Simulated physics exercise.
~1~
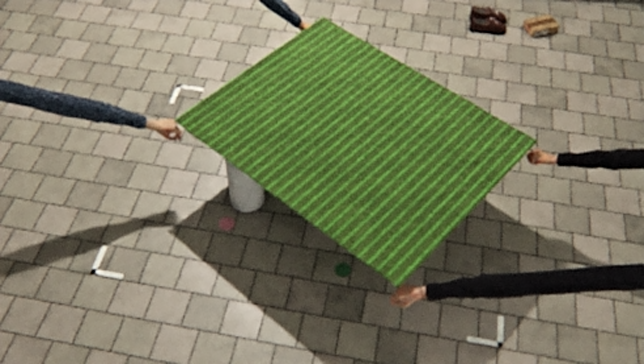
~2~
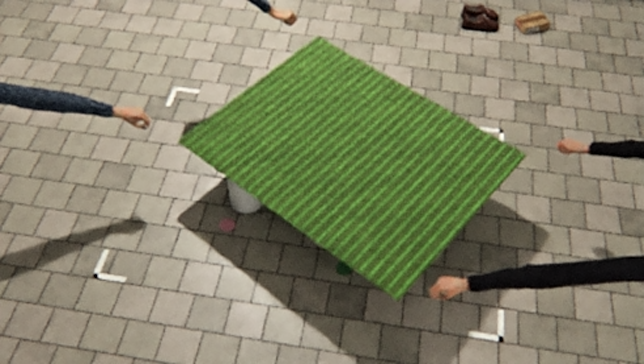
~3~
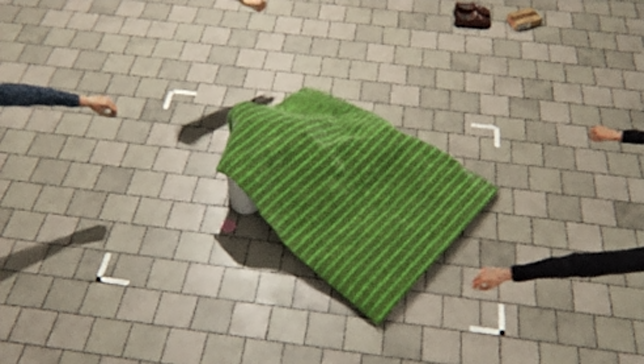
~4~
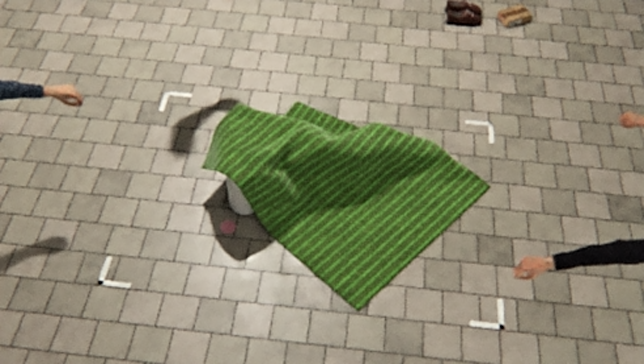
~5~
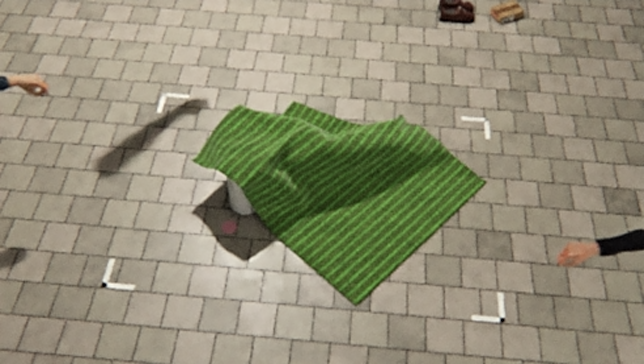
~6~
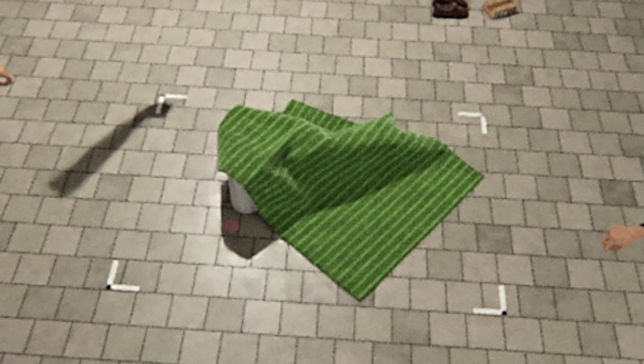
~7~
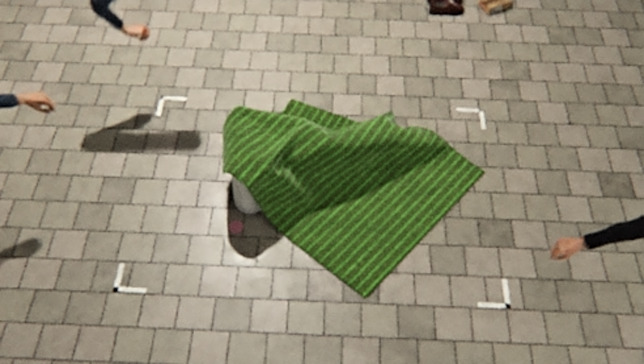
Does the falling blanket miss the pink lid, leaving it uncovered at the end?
Yes, the pink lid remains in the open beside the edge of the blanket, while the green saucer ends up hidden under the cloth.
